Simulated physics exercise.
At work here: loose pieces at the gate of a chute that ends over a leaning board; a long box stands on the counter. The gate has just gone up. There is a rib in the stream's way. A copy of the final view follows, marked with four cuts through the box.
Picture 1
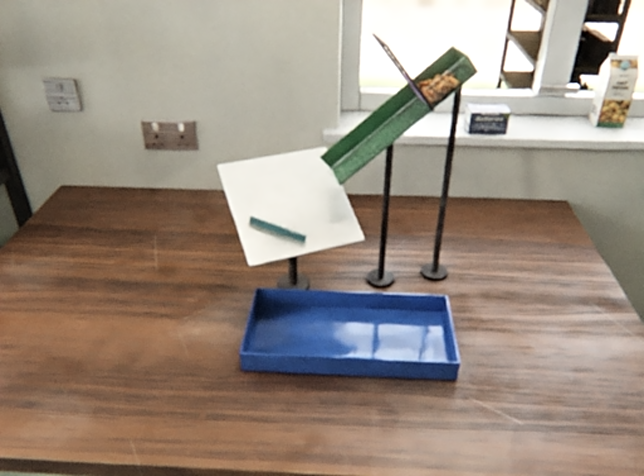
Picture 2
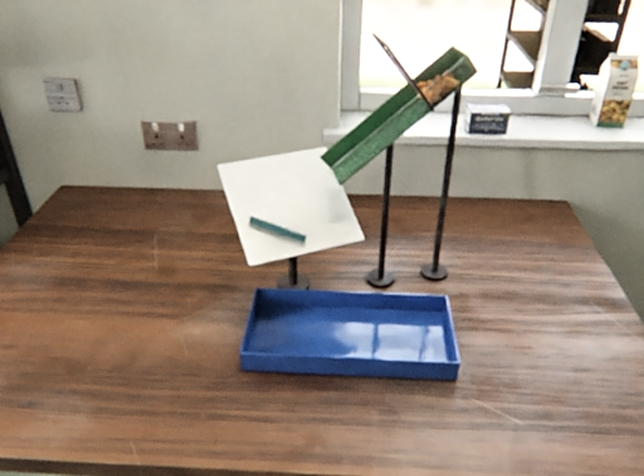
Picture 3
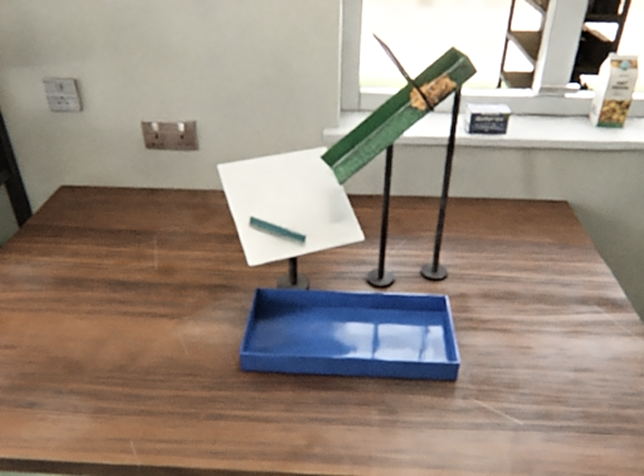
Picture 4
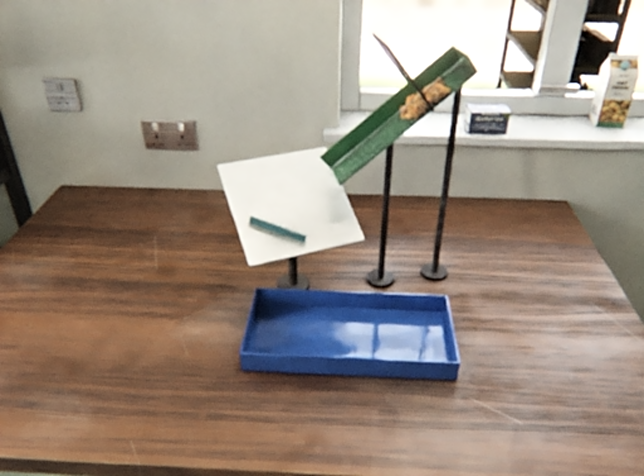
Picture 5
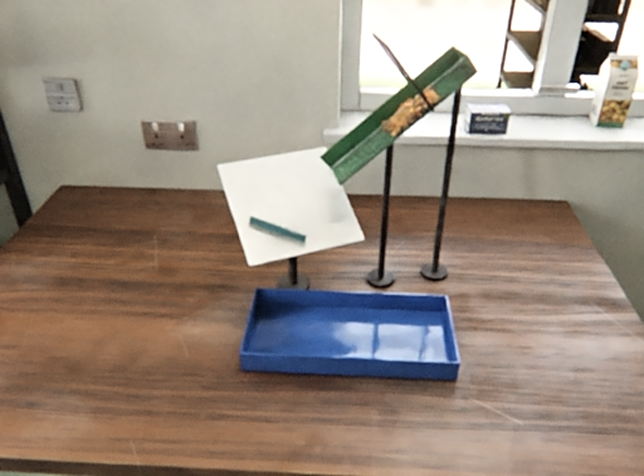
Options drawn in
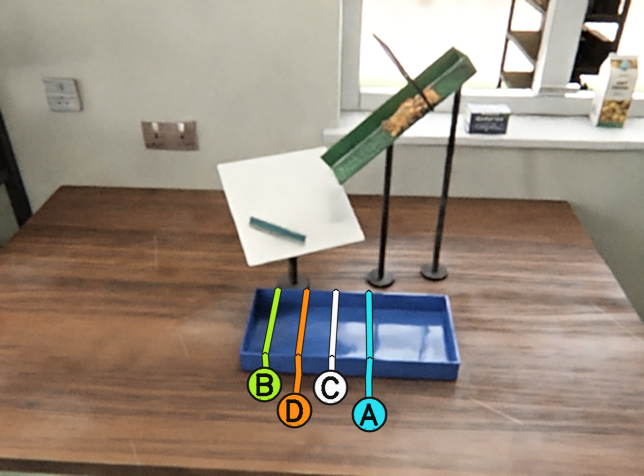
Roasted chickpeas slide a short way down and leftward along a sloping green chute, passing under a thin dark gate and stretching into a longer patch, while everything else and the camera stay still. Below the chute's lip, a tilted white board carries a small teal rib, with a blue box in front, empty. The wooden counter is seen from the front and slightly above, before a pale wall and window.
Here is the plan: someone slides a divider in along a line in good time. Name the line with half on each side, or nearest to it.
C beats the others.
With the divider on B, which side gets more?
Right.
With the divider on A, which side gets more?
The left side.
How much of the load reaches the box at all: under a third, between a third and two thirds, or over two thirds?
About that: Between a third and two thirds.
On the marked copy, line A crosses the front rim at (369, 358); line B crosses the front rim at (265, 354); line C crosses the front rim at (332, 357); line D crosses the front rim at (298, 355).
With A, of what is caught, all but a few on the left of the divider, only a few on the right.
With B, of what is caught, none at all on the left of the divider, the whole lot on the right.
With C, of what is caught, close to a third on the left of the divider, close to two thirds on the right.
With D, of what is caught, a small share on the left of the divider, all but a few on the right.
